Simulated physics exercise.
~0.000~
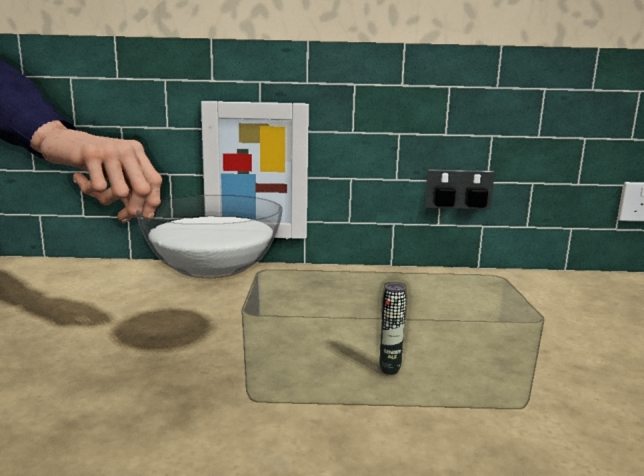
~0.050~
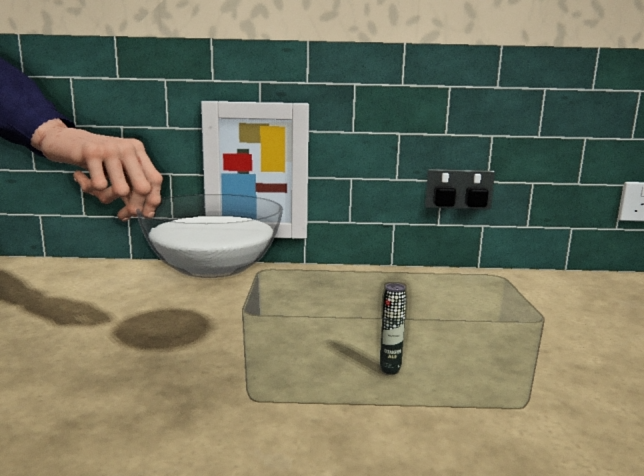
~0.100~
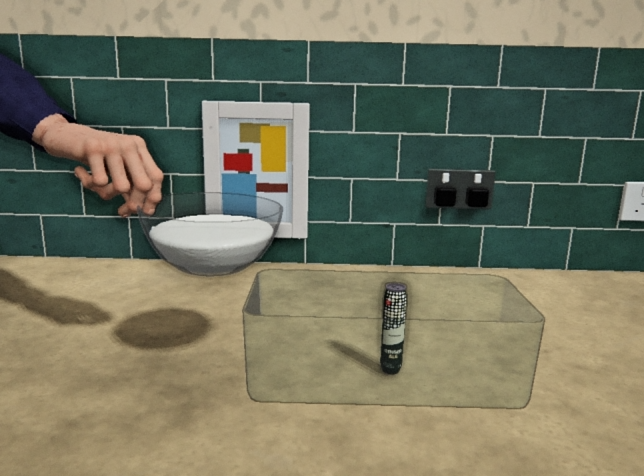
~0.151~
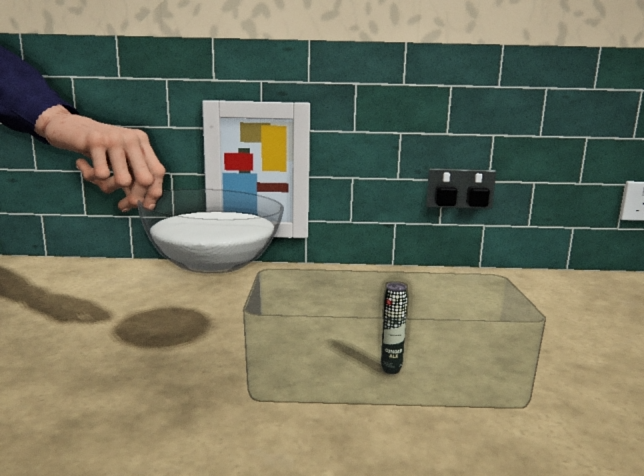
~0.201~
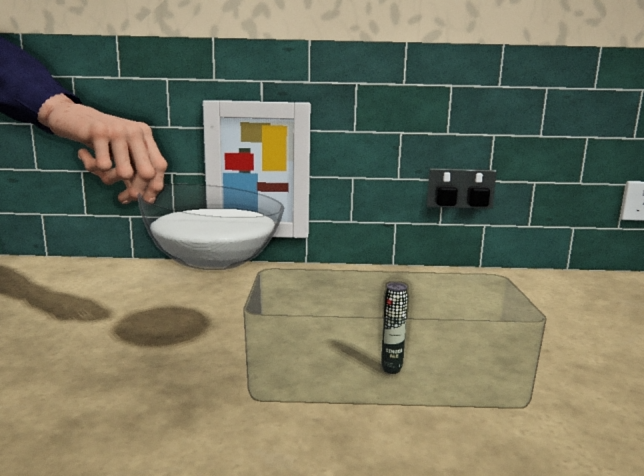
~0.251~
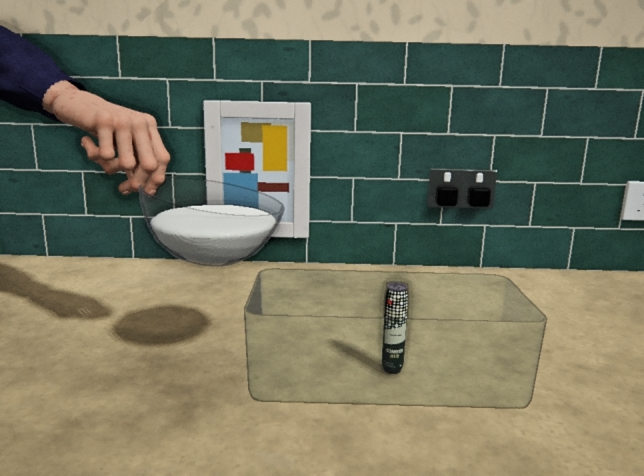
On a kitchen counter against green tiles, a hand held a clear bowl of milk up beside an empty see-through basin with a small dark tin in it, then slowly tilted the bowl slightly.
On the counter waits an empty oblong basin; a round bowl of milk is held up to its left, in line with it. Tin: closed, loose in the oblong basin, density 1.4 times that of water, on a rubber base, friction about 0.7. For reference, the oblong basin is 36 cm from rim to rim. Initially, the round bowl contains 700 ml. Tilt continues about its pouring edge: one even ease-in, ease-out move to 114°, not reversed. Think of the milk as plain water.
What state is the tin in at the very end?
It does not tilt over.
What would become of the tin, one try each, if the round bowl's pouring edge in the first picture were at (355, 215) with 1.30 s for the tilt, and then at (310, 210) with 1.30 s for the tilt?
First it stays up; then it falls.
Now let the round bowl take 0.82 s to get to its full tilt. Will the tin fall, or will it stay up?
After the tilt, the tin has tipped over.
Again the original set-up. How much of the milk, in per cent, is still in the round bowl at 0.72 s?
About 58 per cent.
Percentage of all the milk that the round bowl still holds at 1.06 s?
0 in a hundred, give or take.
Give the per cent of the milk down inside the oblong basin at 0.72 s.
I'd put it near 7 percent.
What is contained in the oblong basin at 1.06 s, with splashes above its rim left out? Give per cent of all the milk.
I'd put it at roughly 88 per cent.
After 0.72 s the tilt is 66° and 57 per cent is still to pour; the tin stands where it began.
After 1.06 s the tilt is 104° and 0 per cent is still to pour; the tin stands where it began.
After 1.41 s the tilt is 114° and 0 per cent is still to pour; the tin stands where it began.
After 1.80 s the tilt is 114° and 0 per cent is still to pour; the tin stands where it began.
In the end the tin stands where it began.
